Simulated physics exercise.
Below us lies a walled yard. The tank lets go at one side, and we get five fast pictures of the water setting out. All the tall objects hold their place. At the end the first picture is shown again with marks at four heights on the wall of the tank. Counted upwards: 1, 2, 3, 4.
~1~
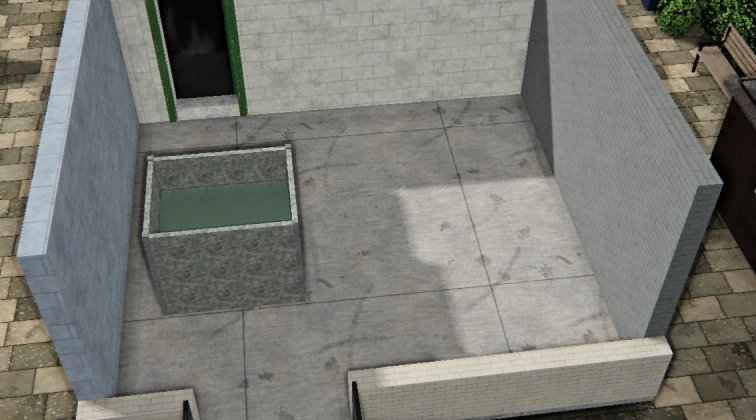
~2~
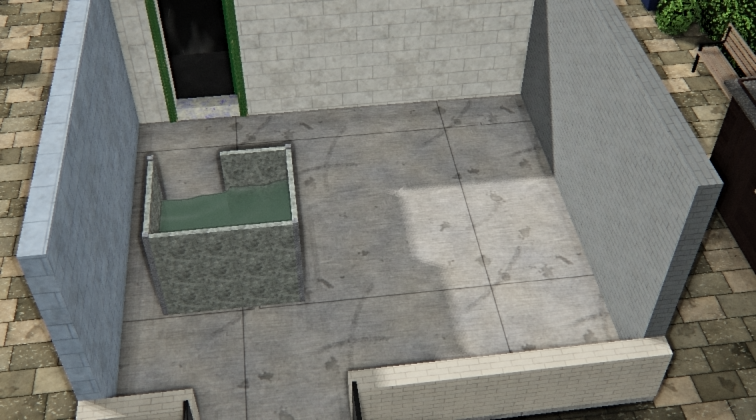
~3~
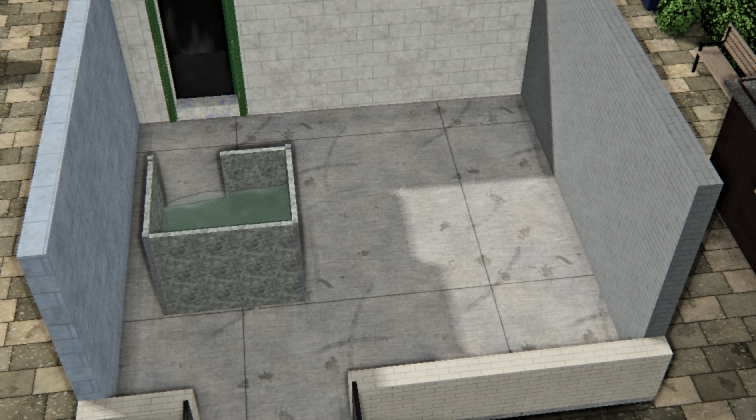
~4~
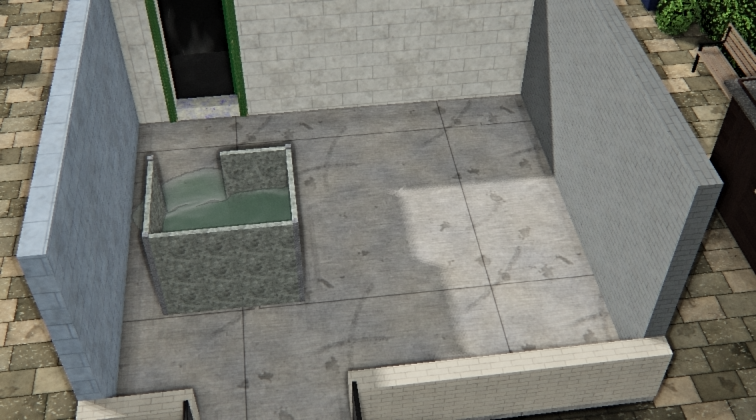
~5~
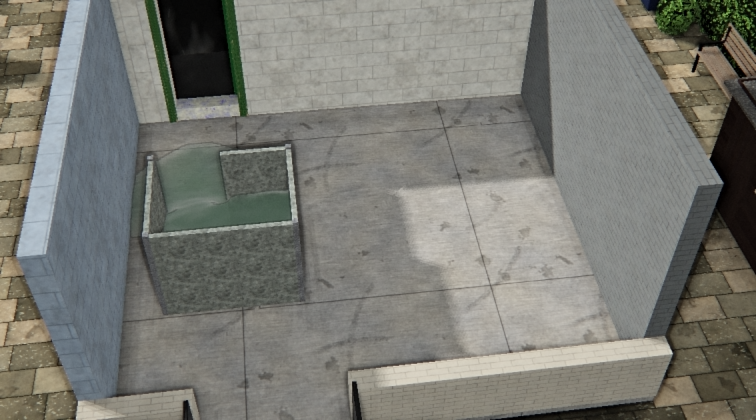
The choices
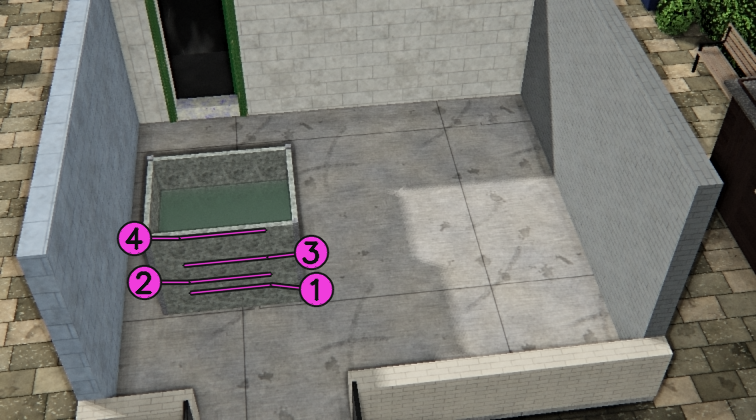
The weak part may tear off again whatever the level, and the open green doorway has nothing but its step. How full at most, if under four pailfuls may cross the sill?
Choose 2.
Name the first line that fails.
It is 3.
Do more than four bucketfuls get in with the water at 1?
No, that is safe.
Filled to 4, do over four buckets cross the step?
Yes.
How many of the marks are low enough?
Two of the four.
In magenta, 1 at (231, 288); 2 at (229, 278); 3 at (226, 261); 4 at (221, 234); from the bottom up 1, 2, 3, 4.
If 1 is chosen, nothing gets over.
If 2 is chosen, a bucket or two gets in.
If 3 is chosen, about 10 bucketfuls get in.
If 4 is chosen, dozens of bucketfuls pour in.
